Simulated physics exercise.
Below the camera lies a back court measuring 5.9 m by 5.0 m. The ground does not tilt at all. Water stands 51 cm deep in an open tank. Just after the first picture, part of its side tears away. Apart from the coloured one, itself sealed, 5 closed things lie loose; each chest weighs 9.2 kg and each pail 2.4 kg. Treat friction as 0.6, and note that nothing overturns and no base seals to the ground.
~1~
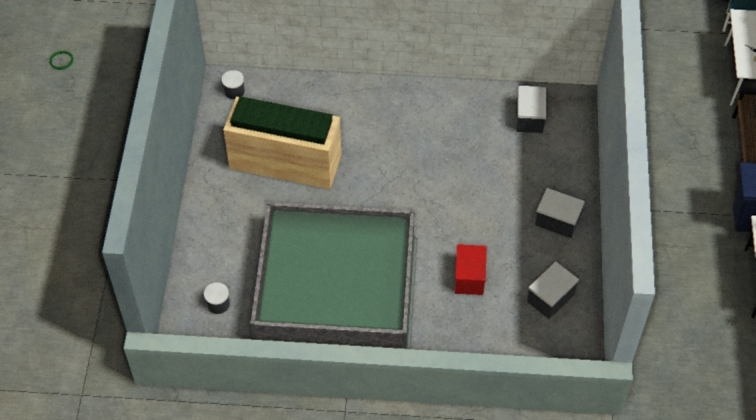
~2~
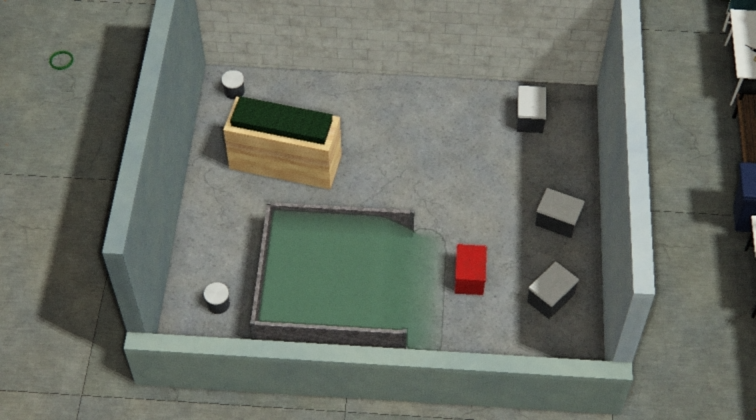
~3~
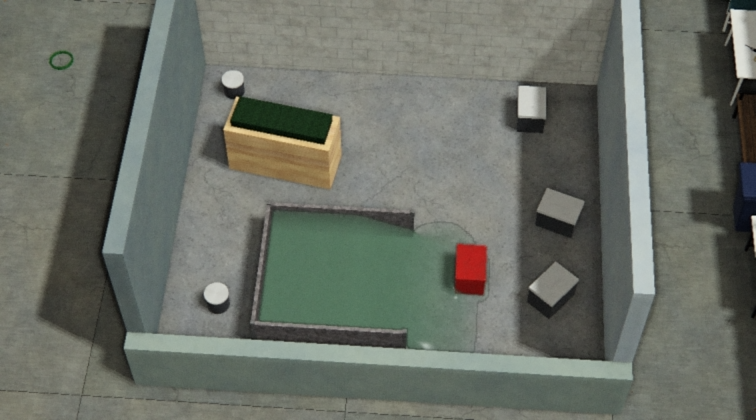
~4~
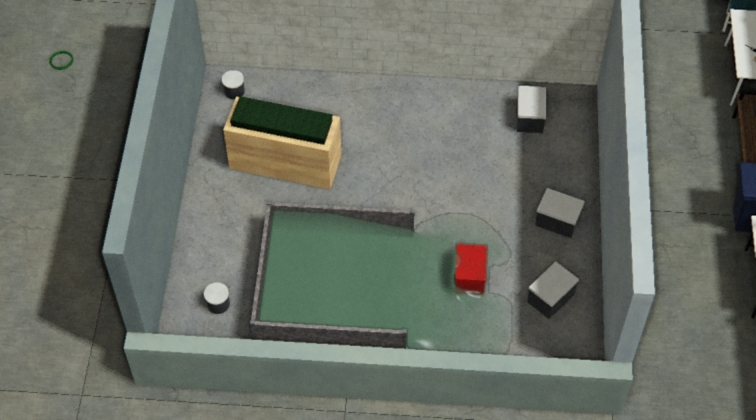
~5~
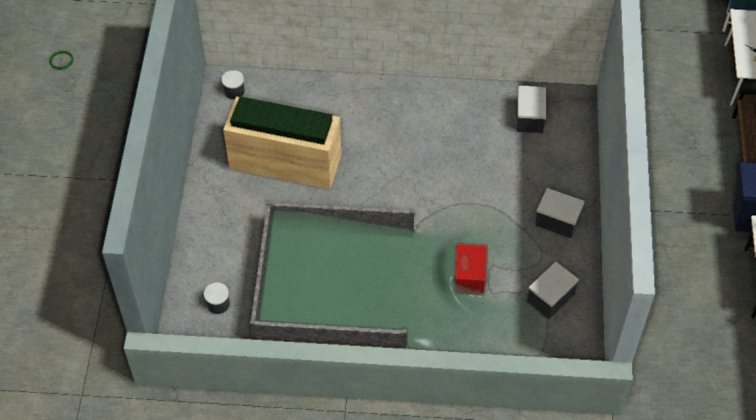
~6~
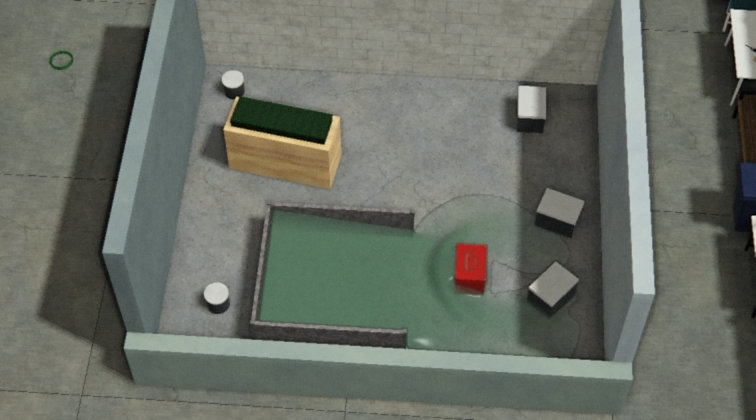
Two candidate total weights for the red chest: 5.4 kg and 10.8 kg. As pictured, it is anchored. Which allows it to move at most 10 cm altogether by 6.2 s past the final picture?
I'd say no option offered keeps it put.
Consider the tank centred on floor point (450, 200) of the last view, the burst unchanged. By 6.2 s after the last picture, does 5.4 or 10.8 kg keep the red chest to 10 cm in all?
Then both masses fall short.
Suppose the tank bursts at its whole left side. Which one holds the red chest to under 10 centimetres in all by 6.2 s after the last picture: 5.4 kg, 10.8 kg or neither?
Then, in short, the smaller is plenty.
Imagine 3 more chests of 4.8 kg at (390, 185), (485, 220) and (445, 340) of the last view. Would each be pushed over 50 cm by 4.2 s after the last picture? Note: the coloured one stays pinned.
Going through them in that order, the answers are not too far, too far and too far.
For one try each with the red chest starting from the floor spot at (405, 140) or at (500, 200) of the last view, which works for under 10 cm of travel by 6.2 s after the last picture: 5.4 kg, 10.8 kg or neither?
Try 1: Both insufficient. Try 2: Both insufficient.
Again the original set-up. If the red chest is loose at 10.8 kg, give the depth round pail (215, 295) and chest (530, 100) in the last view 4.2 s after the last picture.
Depths: Near 0 cm, then near 4 cm.
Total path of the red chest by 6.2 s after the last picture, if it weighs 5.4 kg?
Close to 800 centimetres all told.
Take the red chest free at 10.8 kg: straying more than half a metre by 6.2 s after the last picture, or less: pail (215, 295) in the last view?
Result: Below threshold.
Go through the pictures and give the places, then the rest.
The red chest at (471, 262), on the bottom; 3.4 m2 under water; 0 of 6 have shifted, in the first picture.
The red chest at (471, 262) rests on the ground; water covers 4.3 m2; 0 of 6 have shifted, in the second picture.
The red chest at (471, 262), on the bottom; water covers 5.2 m2; 0 of 6 have shifted, in the third picture.
The red chest at (471, 262) rests on the ground; water covers 6.2 m2; 0 of 6 have shifted, in the fourth picture.
The red chest at (471, 262), on the bottom; water covers 7.3 m2; 0 of 6 have shifted, in the fifth picture.
The red chest at (471, 262) rests on the ground; water covers 8.4 m2; 0 of 6 have shifted, in the sixth picture.
Then, 0.6 s after the last picture the red chest would be 160 cm from its start with 5.4 kg and 152 cm from its start with 10.8 kg; 10 cm of water round it then.
Then, 2.3 s after the last picture the red chest would be 240 cm from its start with 5.4 kg and 194 cm from its start with 10.8 kg; 6 cm of water round it then.
Then, 4.2 s after the last picture the red chest would be 311 cm from its start with 5.4 kg and 277 cm from its start with 10.8 kg; 5 cm of water round it then.
Then, 6.2 s after the last picture the red chest would be 425 cm from its start with 5.4 kg and 383 cm from its start with 10.8 kg; 9 cm of water round it then.
